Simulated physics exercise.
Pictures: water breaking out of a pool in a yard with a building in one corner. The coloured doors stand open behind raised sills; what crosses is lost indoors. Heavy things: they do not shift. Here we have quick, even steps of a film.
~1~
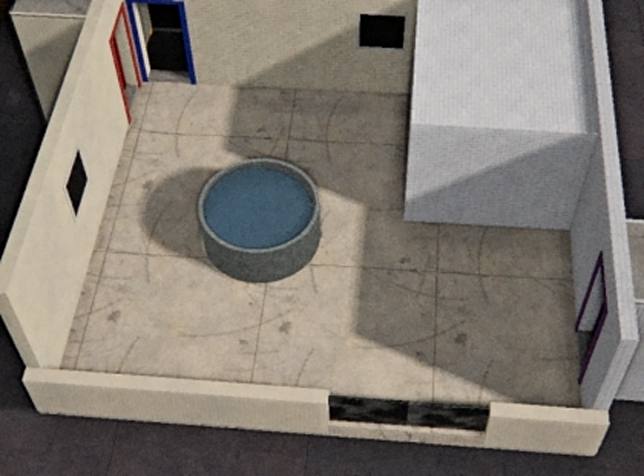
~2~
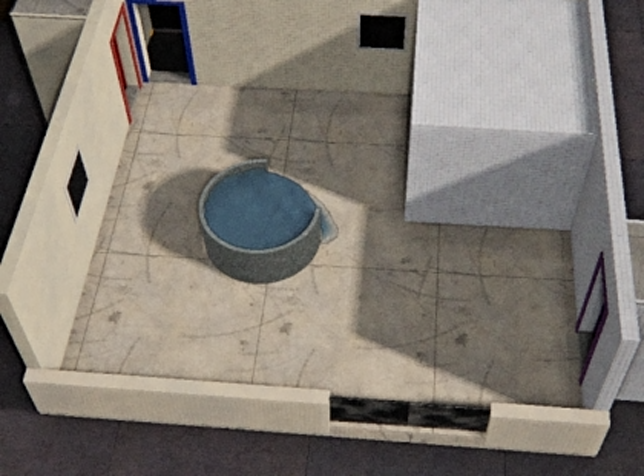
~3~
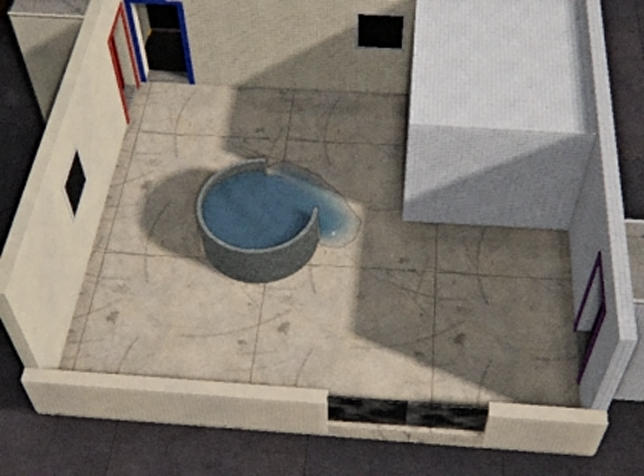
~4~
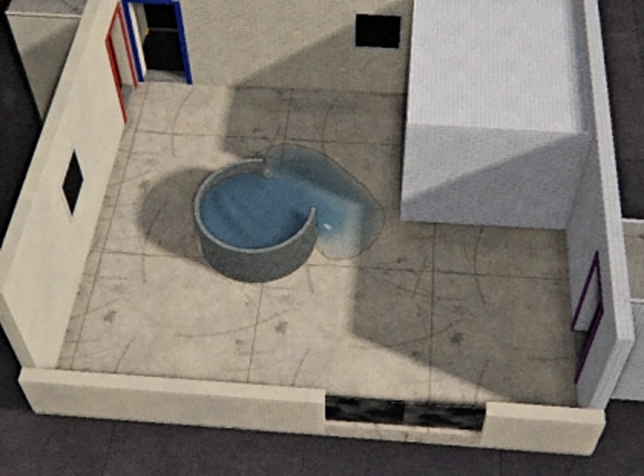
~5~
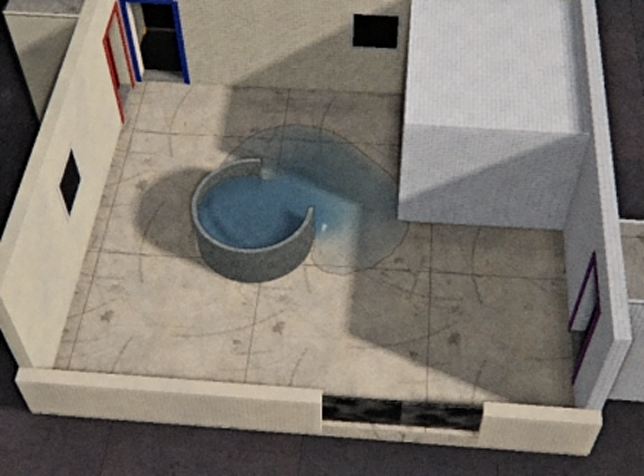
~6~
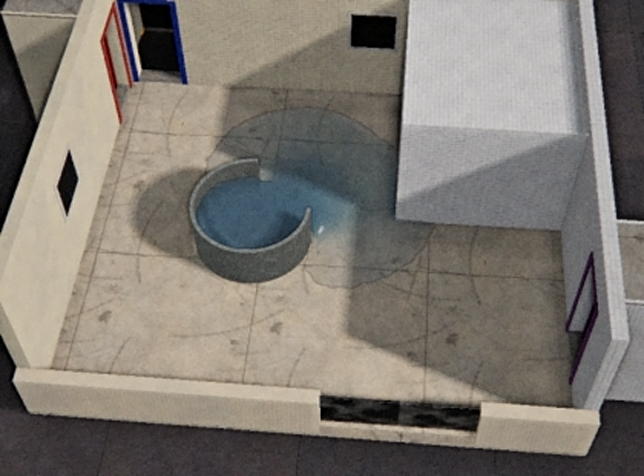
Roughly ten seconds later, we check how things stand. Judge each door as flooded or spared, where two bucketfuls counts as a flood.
The blue door is flooded, the red door is flooded, the purple door is spared.
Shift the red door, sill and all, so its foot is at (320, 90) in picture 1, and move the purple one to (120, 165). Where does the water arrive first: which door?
The one in red, I'd say.
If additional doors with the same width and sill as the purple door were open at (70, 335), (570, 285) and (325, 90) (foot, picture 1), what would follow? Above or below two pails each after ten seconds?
Stays within it; stays within it; exceeds it.
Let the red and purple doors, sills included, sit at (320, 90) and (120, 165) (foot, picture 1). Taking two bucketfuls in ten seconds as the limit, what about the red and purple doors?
Red tops the mark, purple tops the mark.
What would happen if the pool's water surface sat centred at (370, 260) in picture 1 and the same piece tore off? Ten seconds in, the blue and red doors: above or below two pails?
Note: Blue door does not reach it; red door does not reach it.
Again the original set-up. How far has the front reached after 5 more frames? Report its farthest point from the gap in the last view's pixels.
Front's tip: Near (532, 239).
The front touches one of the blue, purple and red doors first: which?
My pick is the blue-painted one.
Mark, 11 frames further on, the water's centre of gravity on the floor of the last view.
I'd put it at around (324, 178).
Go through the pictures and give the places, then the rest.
Still water in the pool at (259, 207), in the first frame.
Water pours out on the pool's far side and has run to a hidden place, in the second frame.
Water pours out on the pool's far side and has run to a hidden place, in the third frame.
Water pours out on the pool's far side and has run to (270, 151), in the fourth frame.
Water pours out on the pool's far side and has run to (283, 129), in the fifth frame.
The front is at (317, 112), out from the gap on the pool's far side, in the sixth frame.
A moment on, water covers 25 % of the floor; the blue door not reached, the red door not reached, the purple door not reached.
Next, water covers 30 % of the floor; the blue door wet at the sill, nothing in, the red door not reached, the purple door not reached.
Then, water covers 45 % of the floor; the blue door wet at the sill, nothing in, the red door wet at the sill, nothing in, the purple door wet at the sill, nothing in.
Later, water covers 80 % of the floor; the blue door over two buckets in, the red door far over two buckets in, the purple door wet at the sill, nothing in.
In the end, water covers 95 % of the floor; the blue door over two buckets in, the red door far over two buckets in, the purple door wet at the sill, nothing in.
